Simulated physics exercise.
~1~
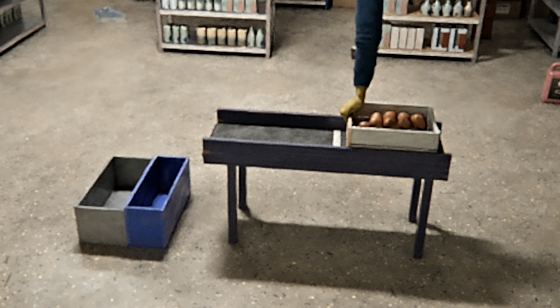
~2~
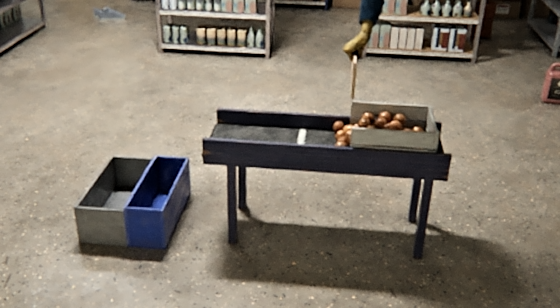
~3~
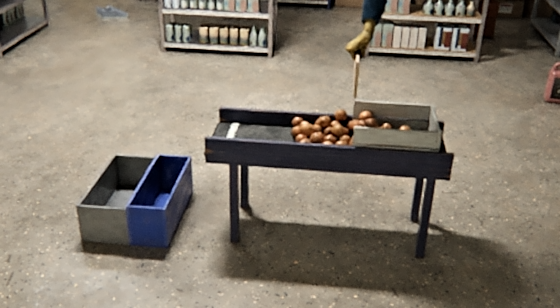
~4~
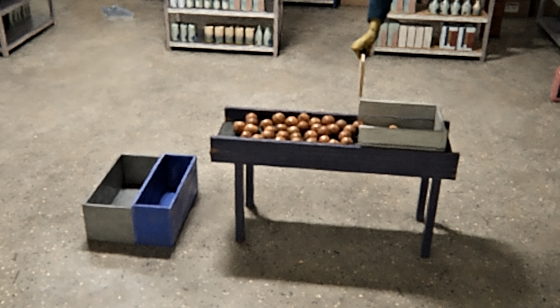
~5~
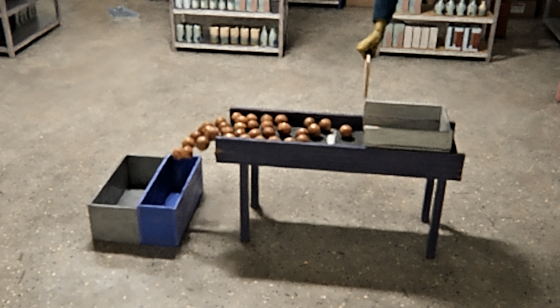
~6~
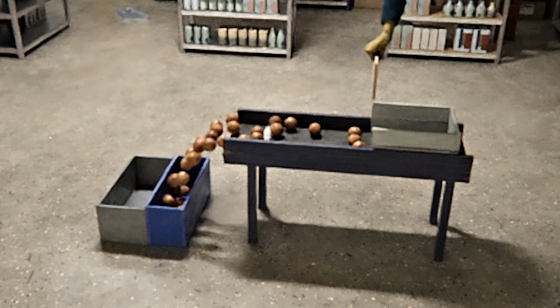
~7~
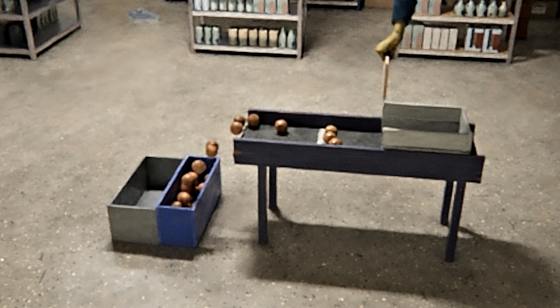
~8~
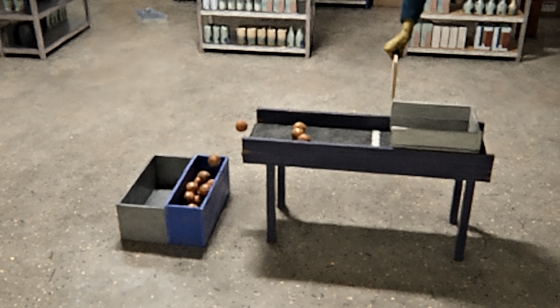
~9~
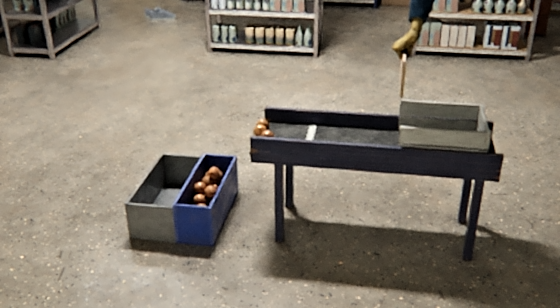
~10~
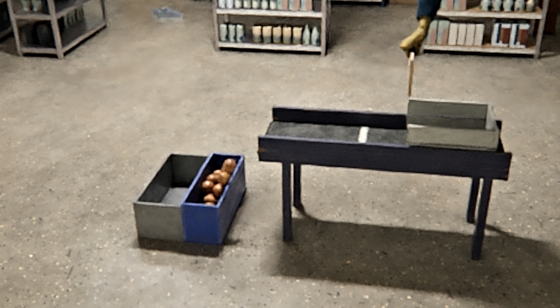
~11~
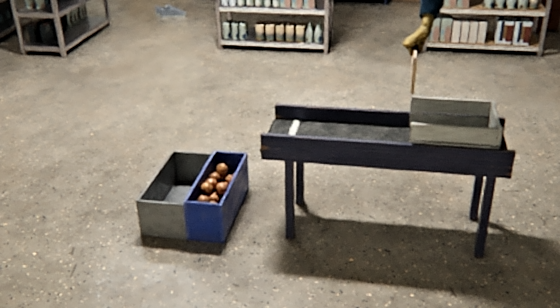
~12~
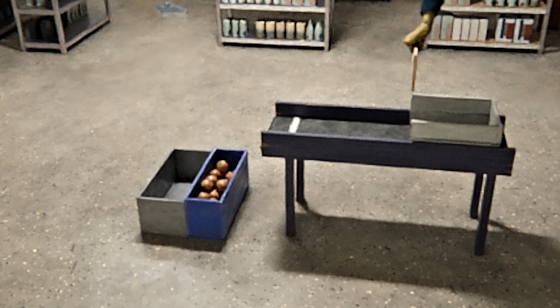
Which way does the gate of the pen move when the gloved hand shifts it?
The gate moves up, raised by the gloved hand, and the onions then come out of the pen along the belt.
